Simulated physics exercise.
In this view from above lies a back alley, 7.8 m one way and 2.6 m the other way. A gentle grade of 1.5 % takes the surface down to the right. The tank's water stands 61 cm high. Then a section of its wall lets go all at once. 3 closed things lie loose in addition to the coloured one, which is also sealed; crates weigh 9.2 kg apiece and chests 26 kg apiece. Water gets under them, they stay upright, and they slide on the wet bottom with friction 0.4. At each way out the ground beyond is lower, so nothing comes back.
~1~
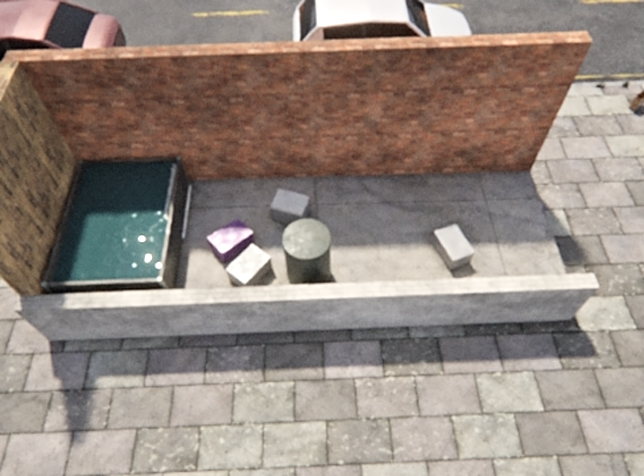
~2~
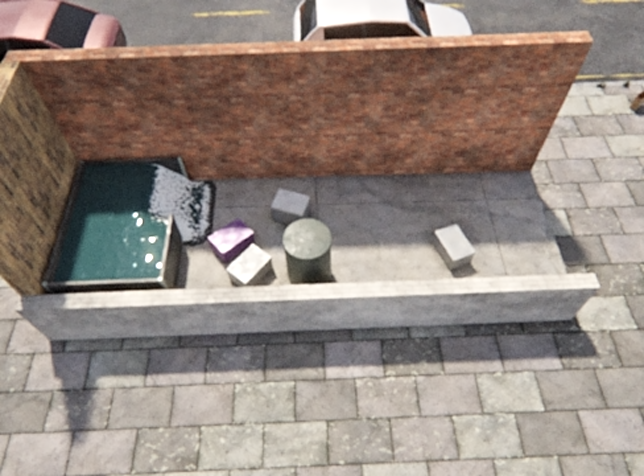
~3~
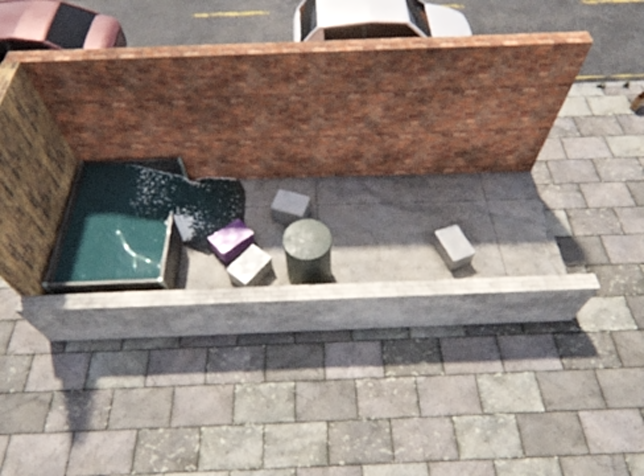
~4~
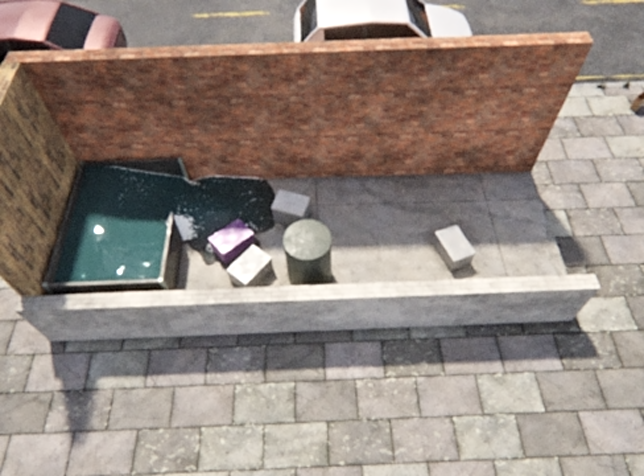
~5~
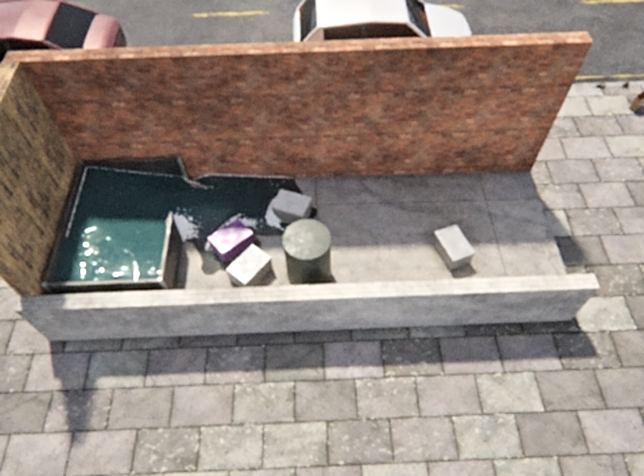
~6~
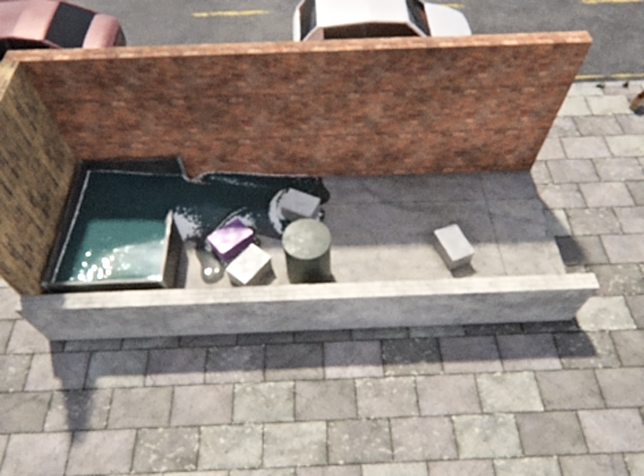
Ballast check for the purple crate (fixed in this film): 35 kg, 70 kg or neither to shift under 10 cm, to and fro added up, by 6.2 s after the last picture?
I expect that only the higher weight holds it.
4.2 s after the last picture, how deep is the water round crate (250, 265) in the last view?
Around 2 centimetres.
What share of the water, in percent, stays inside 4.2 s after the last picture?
Remaining: Approx. 62 per cent.
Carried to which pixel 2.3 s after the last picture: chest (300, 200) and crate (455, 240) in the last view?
They should sit about (533, 240) and (570, 260) in the last view.
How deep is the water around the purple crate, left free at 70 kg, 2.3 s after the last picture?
6 cm, roughly.
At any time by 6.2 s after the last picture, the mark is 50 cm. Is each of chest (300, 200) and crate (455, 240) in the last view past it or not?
In order: Beyond the mark, beyond the mark.
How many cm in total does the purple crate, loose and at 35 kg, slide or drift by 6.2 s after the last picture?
Path length near 30 cm.
Then, 0.6 s after the last picture the purple crate would be 25 cm from its start with 35 kg and 0 cm from its start with 70 kg; 5 cm of water round it then.
Then, 2.3 s after the last picture the purple crate would be 25 cm from its start with 35 kg and 0 cm from its start with 70 kg; 6 cm of water round it then.
Then, 4.2 s after the last picture the purple crate would be 25 cm from its start with 35 kg and 0 cm from its start with 70 kg; 2 cm of water round it then.
Then, 6.2 s after the last picture the purple crate would be 25 cm from its start with 35 kg and 0 cm from its start with 70 kg; 3 cm of water round it then.
